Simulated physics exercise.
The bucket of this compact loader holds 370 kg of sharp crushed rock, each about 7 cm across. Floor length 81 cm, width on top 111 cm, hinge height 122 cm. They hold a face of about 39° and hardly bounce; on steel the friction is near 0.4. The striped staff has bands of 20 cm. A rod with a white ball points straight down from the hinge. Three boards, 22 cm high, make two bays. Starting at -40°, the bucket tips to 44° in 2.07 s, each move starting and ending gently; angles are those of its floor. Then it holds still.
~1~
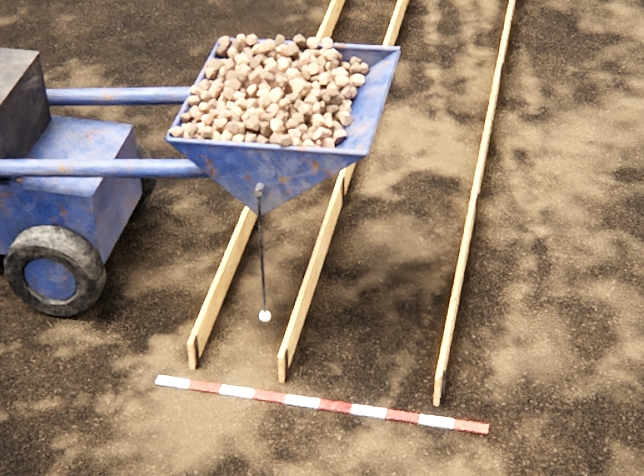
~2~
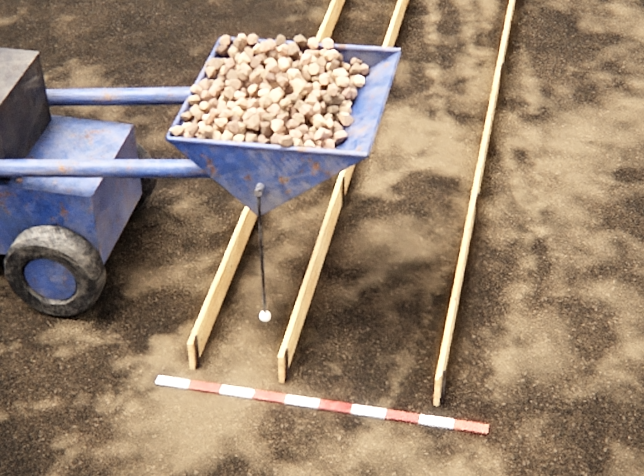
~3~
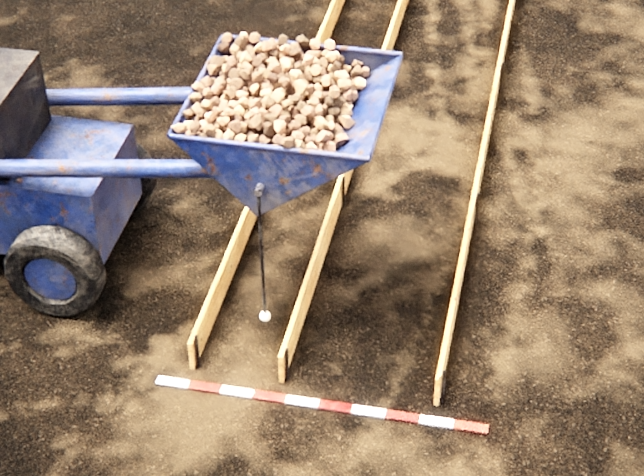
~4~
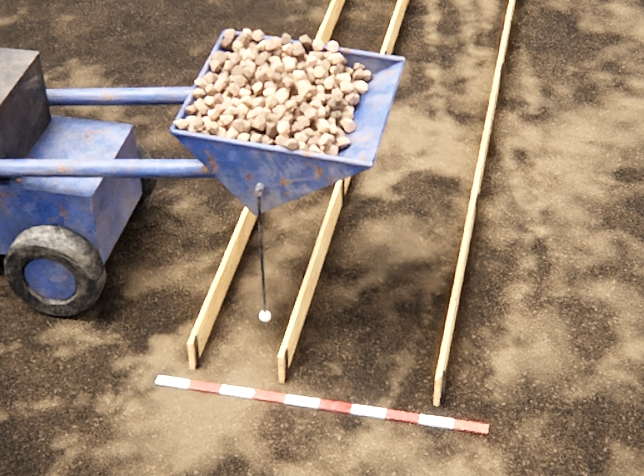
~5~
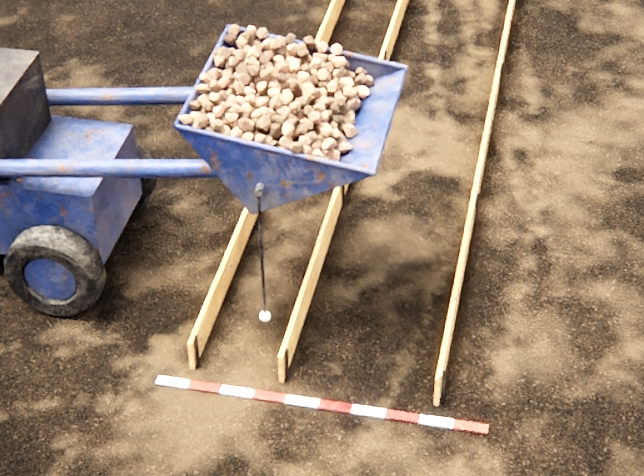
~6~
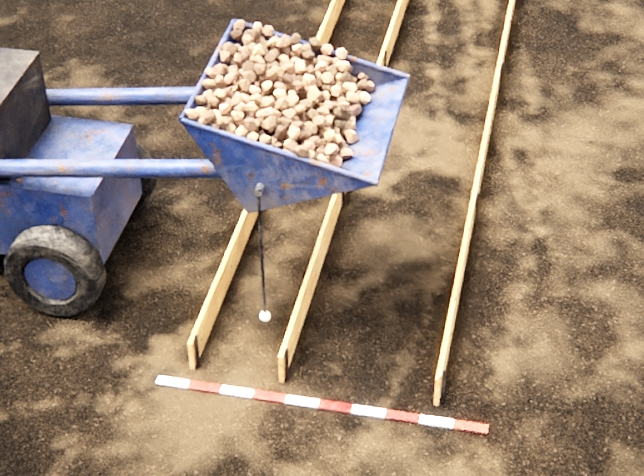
A blue loader with dark tyres stands at the left on dark ground patched with sandy dust, seen from above at a steady angle. Its arms hold a blue bucket heaped with pale brown stones over three wooden boards, with a white-tipped rod hanging below and a red-and-white striped staff lying in front. The bucket slowly tilts clockwise, its right side dipping slightly, while the stones stay heaped inside.
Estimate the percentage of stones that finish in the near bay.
About 0 per cent.
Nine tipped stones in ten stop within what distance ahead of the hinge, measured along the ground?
Roughly 100 cm ahead of it.
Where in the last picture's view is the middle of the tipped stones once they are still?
Their middle is at about (402, 293).
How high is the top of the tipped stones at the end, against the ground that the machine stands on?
Some 36 cm above that level.
A little later the floor is at 31°; 89 % in the bucket, 11 % in the far bay; the foremost stones are at (414, 243).
Then the floor is at 44°; 13 % in the bucket, 87 % in the far bay; the foremost stones are at (451, 305).
Later still the floor is at 44°; 0 % in the bucket, 99 % in the far bay, 1 % past the last board; the foremost stones are at (488, 302).
In the end the floor is at 44°; 0 % in the bucket, 99 % in the far bay, 1 % past the last board; the foremost stones are at (502, 313).
